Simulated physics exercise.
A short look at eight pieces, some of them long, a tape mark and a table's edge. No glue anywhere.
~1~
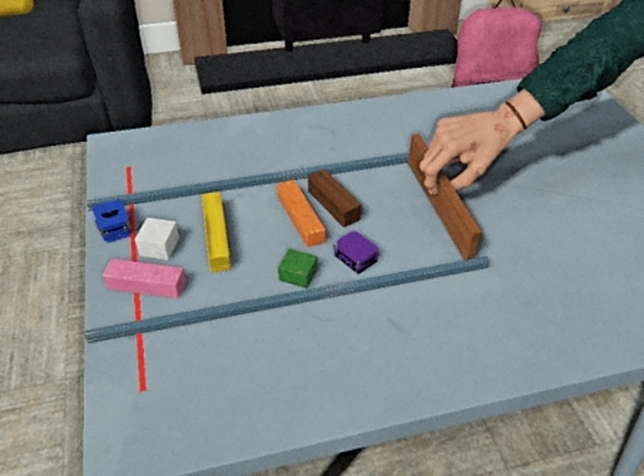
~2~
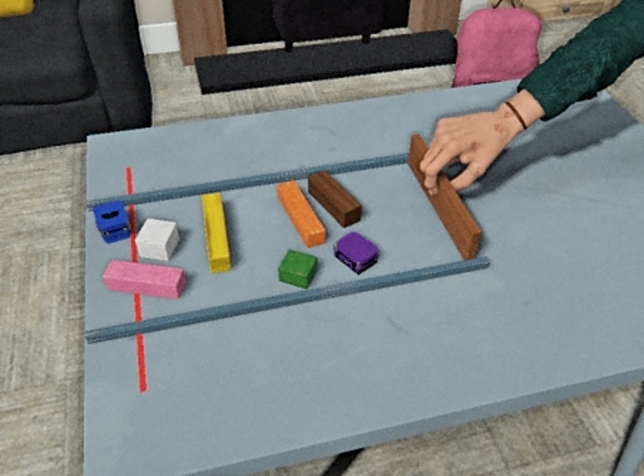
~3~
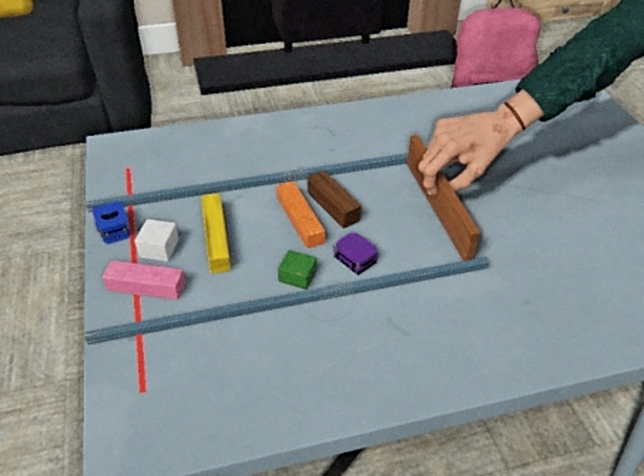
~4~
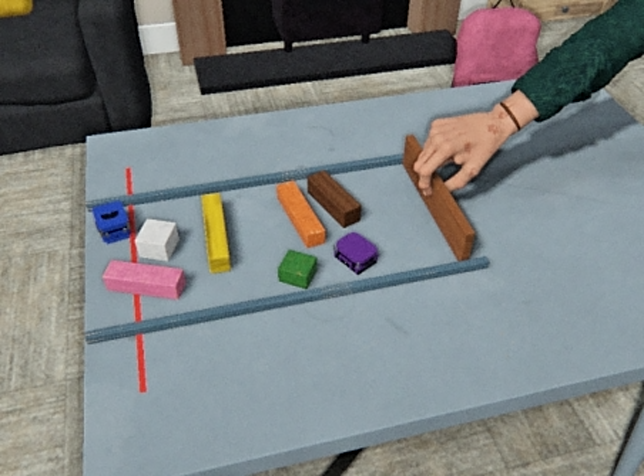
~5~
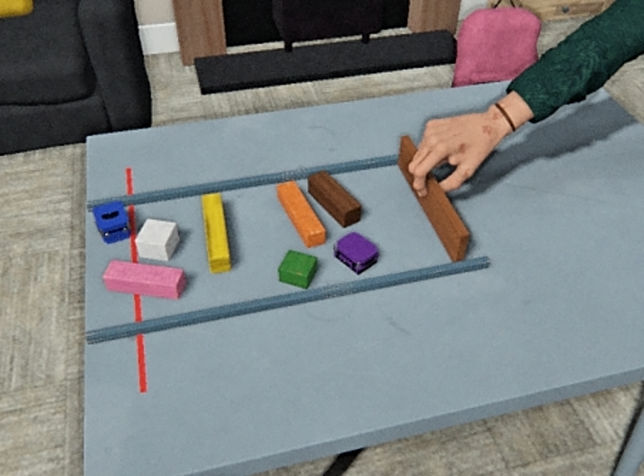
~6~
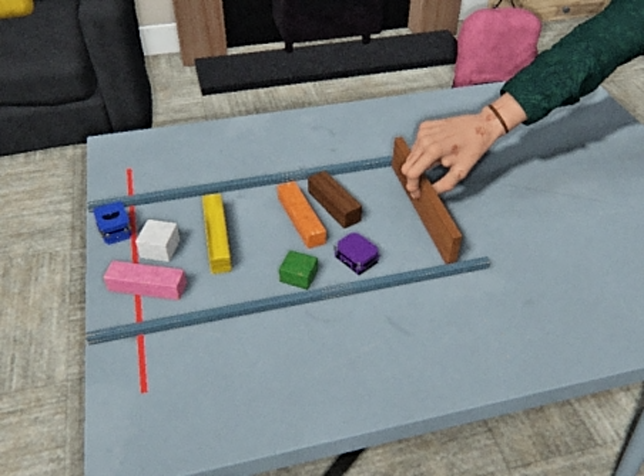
A hand slides a brown wooden board slowly a short way left between two rails on a grey table, while the blue case, white block, pink bar, yellow stick and other coloured pieces near the red tape stay still.
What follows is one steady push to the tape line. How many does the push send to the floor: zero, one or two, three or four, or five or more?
As it turns out, the number that fall off is three or four.
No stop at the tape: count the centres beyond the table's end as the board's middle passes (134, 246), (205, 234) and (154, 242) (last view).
Place by place, 4, 0 and 3.
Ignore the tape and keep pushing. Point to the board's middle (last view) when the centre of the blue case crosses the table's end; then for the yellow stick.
For the blue case at (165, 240), for the yellow stick at (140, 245).
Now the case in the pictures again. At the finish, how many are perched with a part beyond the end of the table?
The number is 1.
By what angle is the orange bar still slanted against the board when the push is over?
About 0°.
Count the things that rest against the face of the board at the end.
It touches 2.
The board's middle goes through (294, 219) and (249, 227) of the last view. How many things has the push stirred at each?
First 4, then 5.
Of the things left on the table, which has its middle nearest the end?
The green block ends nearest.
Early on, none off yet; blue case at rest near (113, 224); pink bar at rest near (146, 281); white block at rest near (159, 241).
A while later, none off yet; blue case travelled a little near (100, 224); pink bar travelled about its own width near (95, 286); white block travelled well along near (100, 254).
Finally, the number that fall off is three or four; lost, yellow stick, white block, pink bar and blue case.
